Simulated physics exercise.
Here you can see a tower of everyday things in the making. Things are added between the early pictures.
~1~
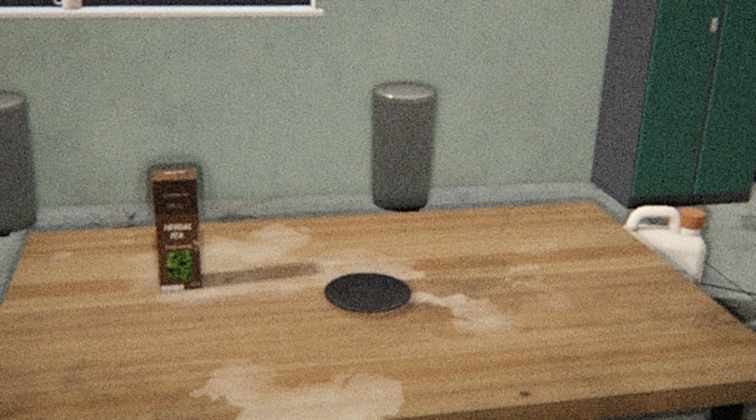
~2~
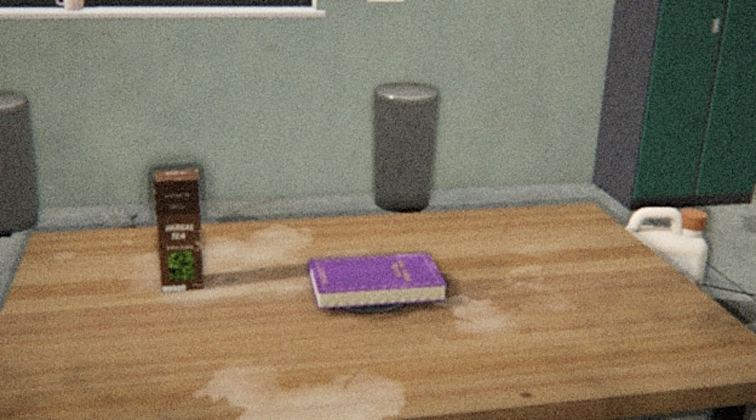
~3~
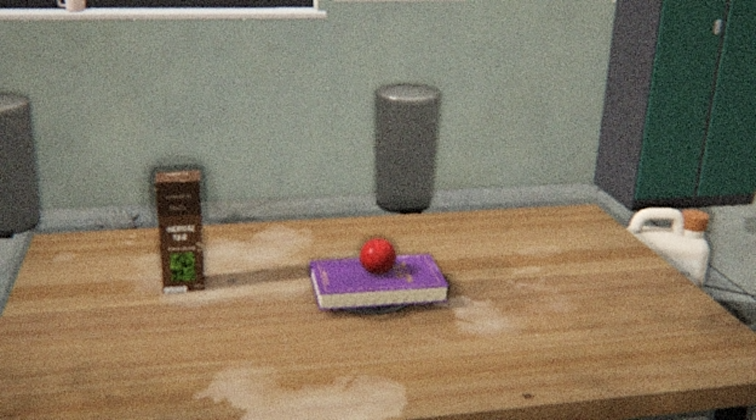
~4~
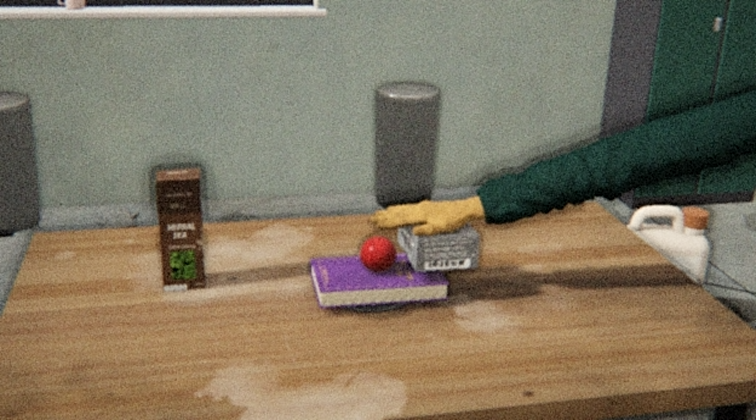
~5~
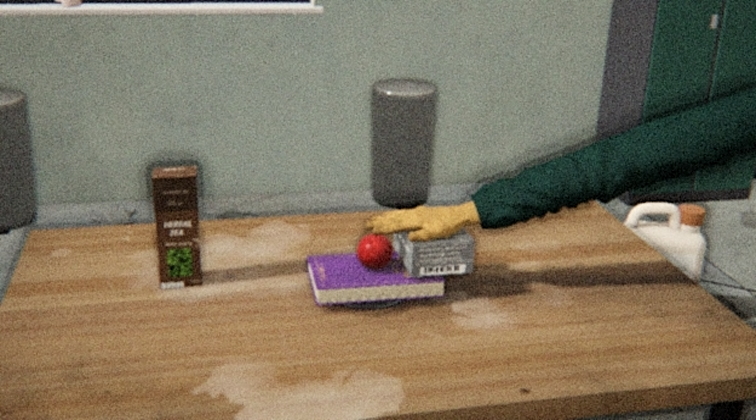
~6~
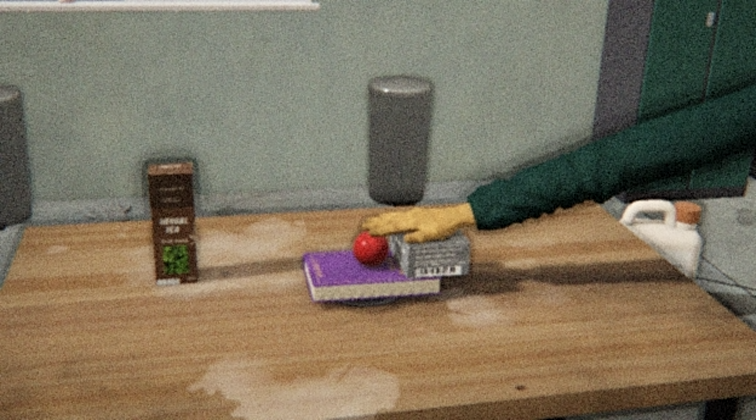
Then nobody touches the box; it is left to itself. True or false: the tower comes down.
False.
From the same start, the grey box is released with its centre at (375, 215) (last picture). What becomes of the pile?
Observed: Pile falls.
Then, 0.90 s later than the last frame, all is still.
Then, 2.00 s later than the last frame, grey box resting near (429, 246).
When it is over, all 5 as before. End places, in pixels of the last picture, grey box near (429, 246). The pile holds.
